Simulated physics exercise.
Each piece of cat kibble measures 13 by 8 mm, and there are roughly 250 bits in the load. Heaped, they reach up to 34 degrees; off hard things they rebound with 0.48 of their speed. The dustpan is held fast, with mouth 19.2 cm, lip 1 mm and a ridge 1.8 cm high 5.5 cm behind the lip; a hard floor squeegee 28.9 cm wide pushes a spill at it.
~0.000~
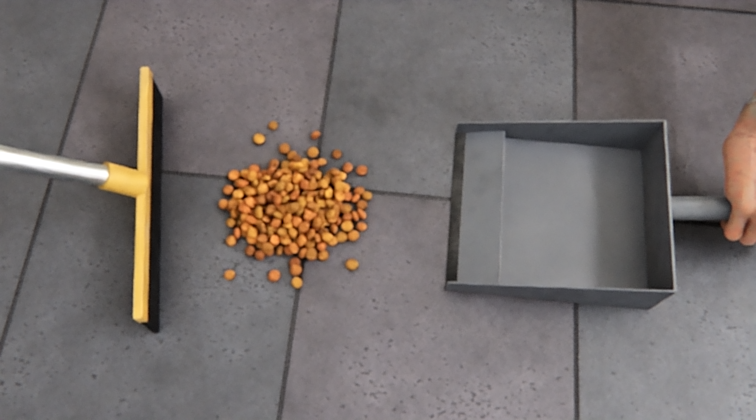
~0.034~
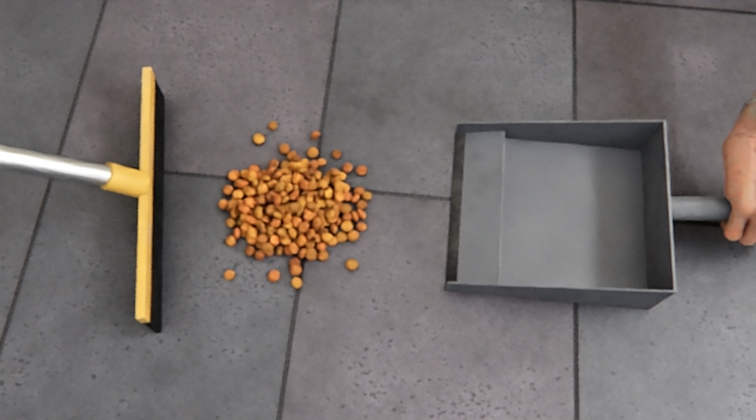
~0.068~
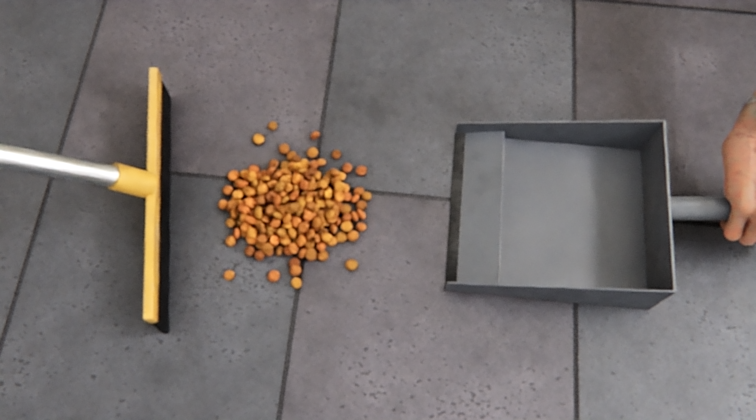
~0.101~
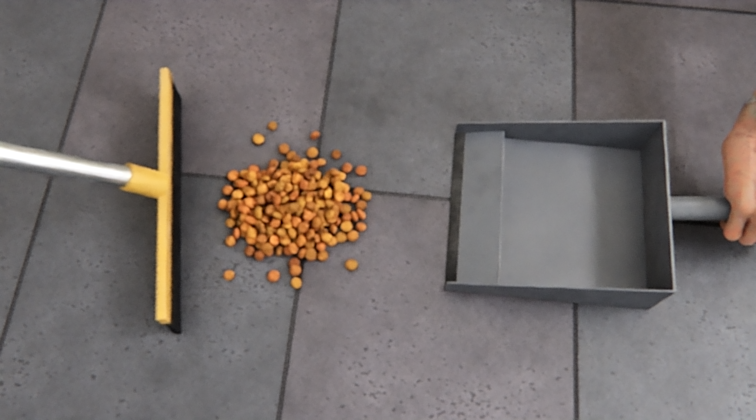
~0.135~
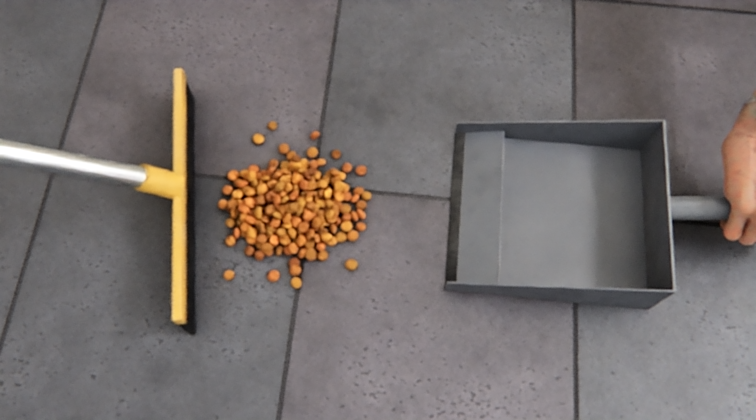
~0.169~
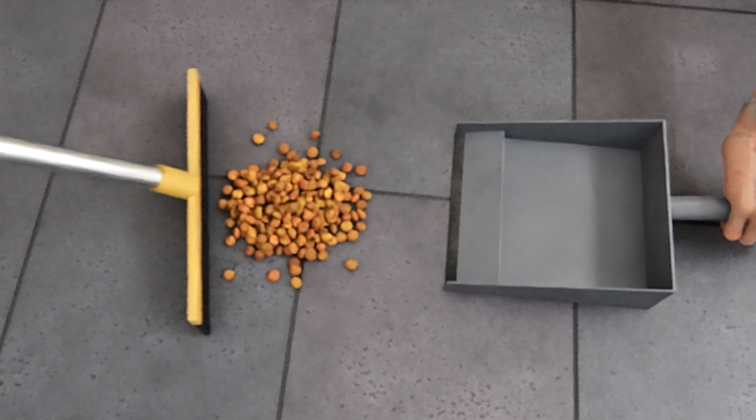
On a gray tile floor, a yellow squeegee slides right toward a still kibble pile.
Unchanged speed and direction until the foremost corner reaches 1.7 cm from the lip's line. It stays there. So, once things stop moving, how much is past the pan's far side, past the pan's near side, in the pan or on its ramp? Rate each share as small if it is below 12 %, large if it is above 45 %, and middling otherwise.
Past the pan's far side: Small, past the pan's near side: Small, in the pan or on its ramp: Middling.
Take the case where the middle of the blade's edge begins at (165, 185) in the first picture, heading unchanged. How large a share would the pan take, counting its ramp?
Roughly 25 percent, ramp included.
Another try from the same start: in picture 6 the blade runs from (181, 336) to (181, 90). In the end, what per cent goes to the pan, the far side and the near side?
The pan gets 0, the far side 0 and the near side 20.
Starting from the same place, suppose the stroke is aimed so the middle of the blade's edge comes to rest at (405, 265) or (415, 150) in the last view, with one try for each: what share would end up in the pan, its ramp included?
First try around 10 %, second try around 30 %.
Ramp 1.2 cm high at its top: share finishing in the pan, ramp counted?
I'd expect close to 20 per cent.
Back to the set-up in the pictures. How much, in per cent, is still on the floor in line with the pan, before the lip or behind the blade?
Share there: Around 75 percent.
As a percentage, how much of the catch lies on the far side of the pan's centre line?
Around 40 in a hundred.
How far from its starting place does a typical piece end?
Around 16 centimetres.
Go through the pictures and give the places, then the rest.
In the first frame, blade from (141, 317) to (147, 76), moved 0.0 cm, 0 of the pieces shifted so far; middle of the pieces at (287, 207); pan at (565, 218).
In the second frame, blade from (144, 317) to (150, 76), moved 0.3 cm, 0 of the pieces shifted so far; middle of the pieces at (287, 207).
In the third frame, blade from (152, 318) to (156, 76), moved 1.1 cm, 0 of the pieces shifted so far; middle of the pieces at (287, 207).
In the fourth frame, blade from (164, 318) to (167, 77), moved 2.3 cm, 0 of the pieces shifted so far; middle of the pieces at (287, 207).
In the fifth frame, blade from (180, 319) to (181, 77), moved 3.9 cm, 0 of the pieces shifted so far; middle of the pieces at (287, 207).
In the sixth frame, blade from (196, 319) to (194, 77), moved 5.4 cm, 0 of the pieces shifted so far; middle of the pieces at (287, 207); pan at (565, 218). Its pace works out near 0.46 m/s, heading 4 degrees away from the viewer's side.
After 0.42 s, middle of the blade 16 cm from the lip; 0 % over the lip, far side 0 %, near side 5 %.
After 0.58 s, middle of the blade 9 cm from the lip; 0 % over the lip, far side 0 %, near side 5 %.
After 0.87 s, middle of the blade 5 cm from the lip; 20 % over the lip, far side 5 %, near side 5 %.
In the end, at 1.2 s, far side 5 %, near side 5 %, pan 20 %, in front of the lip or behind the blade 75 %.
